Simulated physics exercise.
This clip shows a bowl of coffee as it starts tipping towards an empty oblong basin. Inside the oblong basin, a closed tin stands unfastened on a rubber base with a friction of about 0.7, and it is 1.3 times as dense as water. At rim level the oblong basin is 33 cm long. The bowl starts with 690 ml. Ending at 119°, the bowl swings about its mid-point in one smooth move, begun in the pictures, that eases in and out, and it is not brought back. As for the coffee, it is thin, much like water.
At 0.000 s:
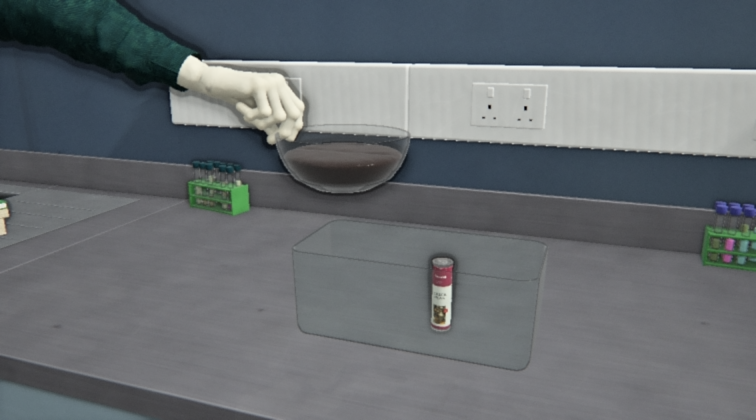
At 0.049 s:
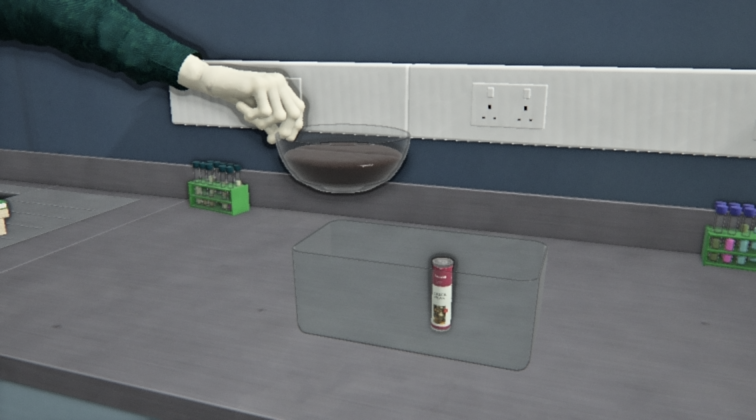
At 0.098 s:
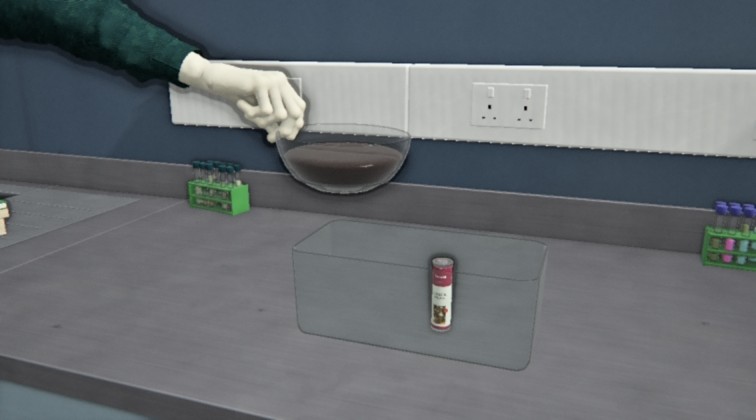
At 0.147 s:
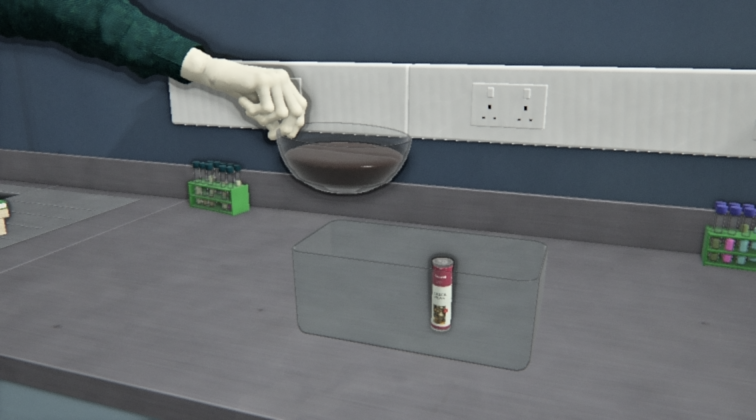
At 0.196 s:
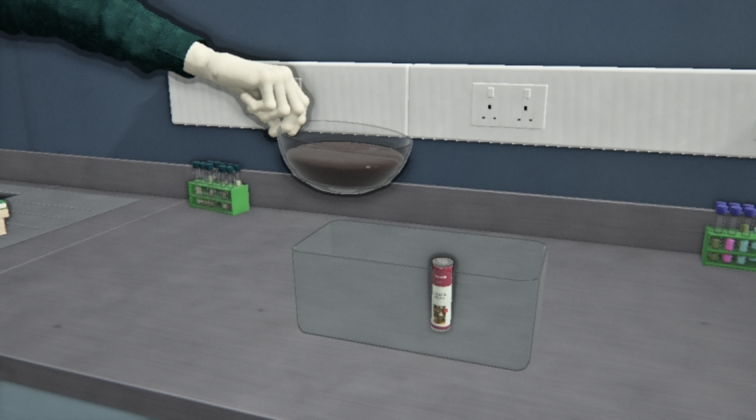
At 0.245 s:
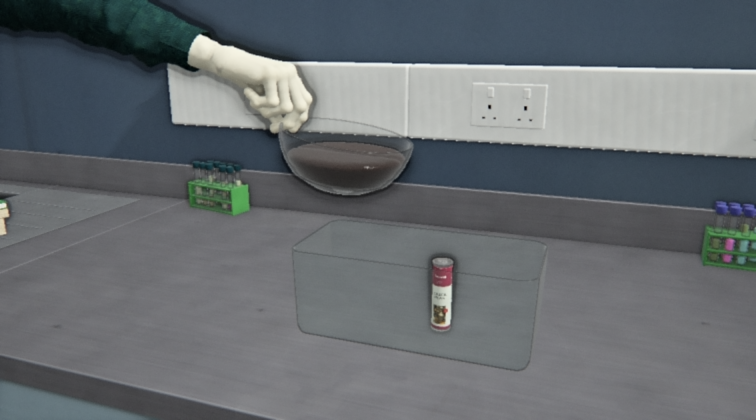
A glass bowl of brown liquid, with a pale gloved hand at its left rim, hangs level at first, then tilts slightly, its right side dipping, above a clear oblong basin where a red-and-white tin stands still.
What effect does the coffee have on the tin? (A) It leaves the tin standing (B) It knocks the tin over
Option A: It leaves the tin standing.
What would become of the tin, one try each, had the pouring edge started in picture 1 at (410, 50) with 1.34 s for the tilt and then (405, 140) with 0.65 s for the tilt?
Trial 1 - tin stays standing; trial 2 - tin tips.
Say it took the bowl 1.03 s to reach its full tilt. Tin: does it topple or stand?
In that case the tin stays vertical.
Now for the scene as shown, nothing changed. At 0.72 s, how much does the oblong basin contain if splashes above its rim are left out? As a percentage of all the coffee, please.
Near 28 in a hundred.
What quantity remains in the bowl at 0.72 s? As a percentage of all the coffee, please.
Close to 42 percent of the liquid remains at that time.
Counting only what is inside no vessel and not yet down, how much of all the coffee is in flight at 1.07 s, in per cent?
Around 0 percent of the liquid.
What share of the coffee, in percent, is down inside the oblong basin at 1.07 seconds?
Roughly 100 %.
Then, 0.72 s in, the tilt is 67° and 42 per cent is still to pour; the tin stands where it began.
Then, 1.07 s in, the tilt is 108° and 0 per cent is still to pour; the tin stands where it began.
Then, 1.44 s in, the tilt is 119° and 0 per cent is still to pour; the tin stands where it began.
Then, 1.84 s in, the tilt is 119° and 0 per cent is still to pour; the tin stands where it began.
Finally, the tin stands where it began.
